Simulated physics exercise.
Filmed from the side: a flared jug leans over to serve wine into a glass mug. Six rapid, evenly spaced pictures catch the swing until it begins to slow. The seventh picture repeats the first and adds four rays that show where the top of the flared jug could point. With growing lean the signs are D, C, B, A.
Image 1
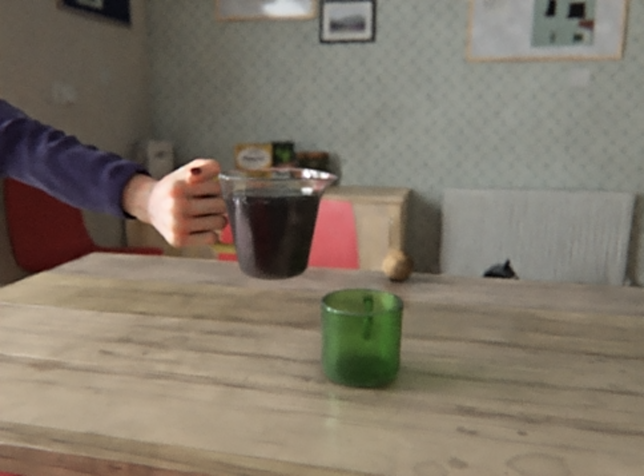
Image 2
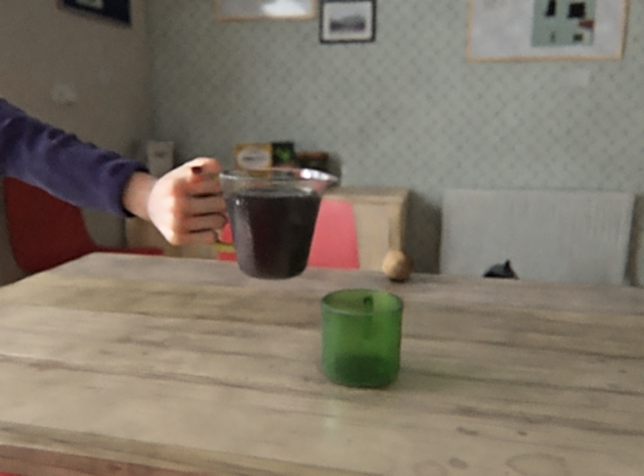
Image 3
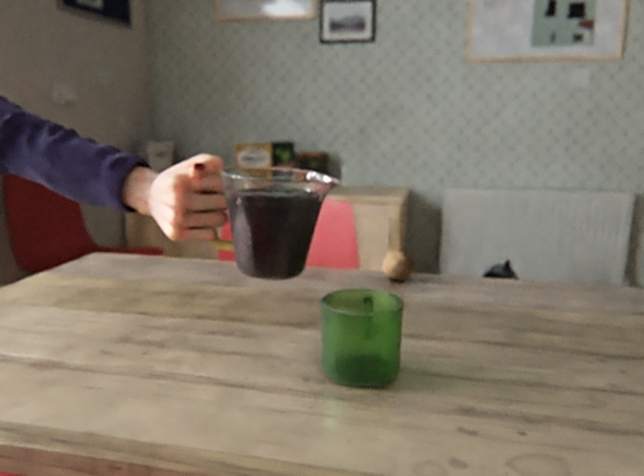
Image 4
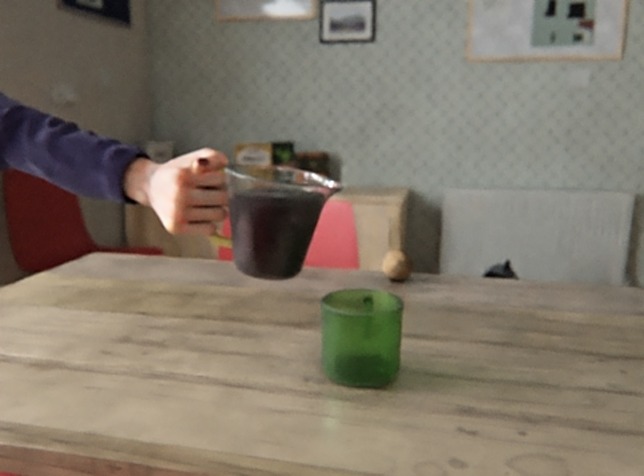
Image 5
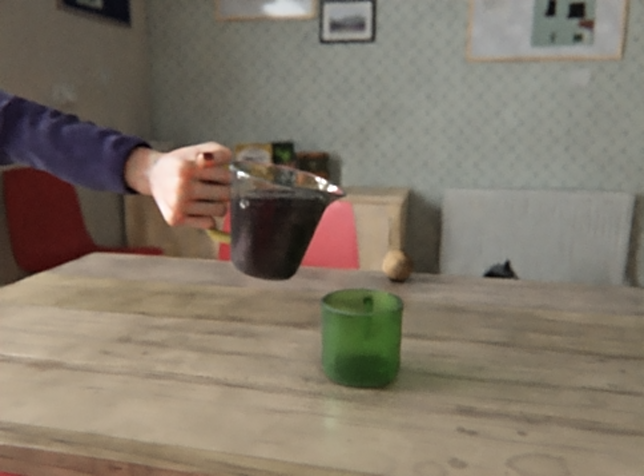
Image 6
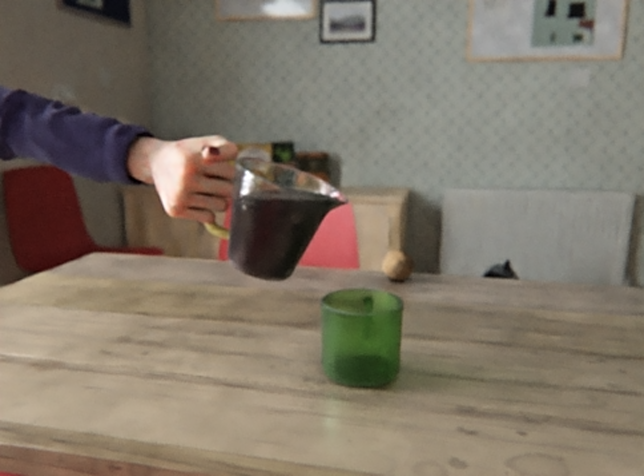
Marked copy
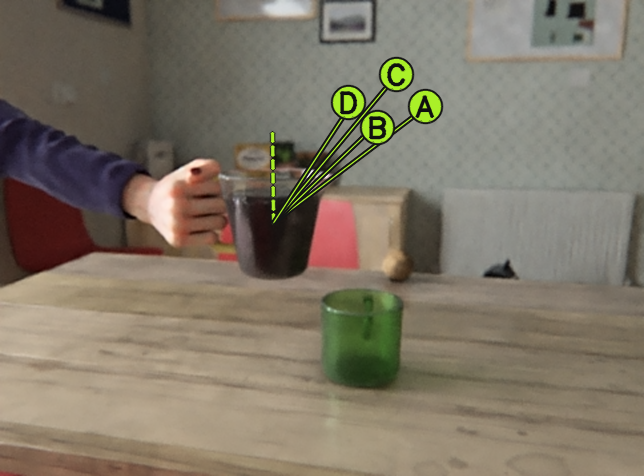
The clip opens with a hand at the left holding a clear, flared jug of dark liquid upright, above and to the left of a green glass mug on a wooden table. After a brief near-still moment, the hand gradually tilts the jug slightly to the right, and no liquid leaves it.
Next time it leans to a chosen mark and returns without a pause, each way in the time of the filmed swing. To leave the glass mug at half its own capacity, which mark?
A beats the others.
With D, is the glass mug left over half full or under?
Under half.
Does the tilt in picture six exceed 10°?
Yes, it does.
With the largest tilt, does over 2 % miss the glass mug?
No.
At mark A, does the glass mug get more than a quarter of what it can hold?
Yes, it does.
On the marked copy, A at (412, 117); B at (362, 137); C at (385, 88); D at (341, 118).
With A, the glass mug ends with about 51 % of what it can hold.
With B, the glass mug ends with about 37 % of what it can hold.
With C, the glass mug ends with about 26 % of what it can hold.
With D, the glass mug ends with about 17 % of what it can hold.
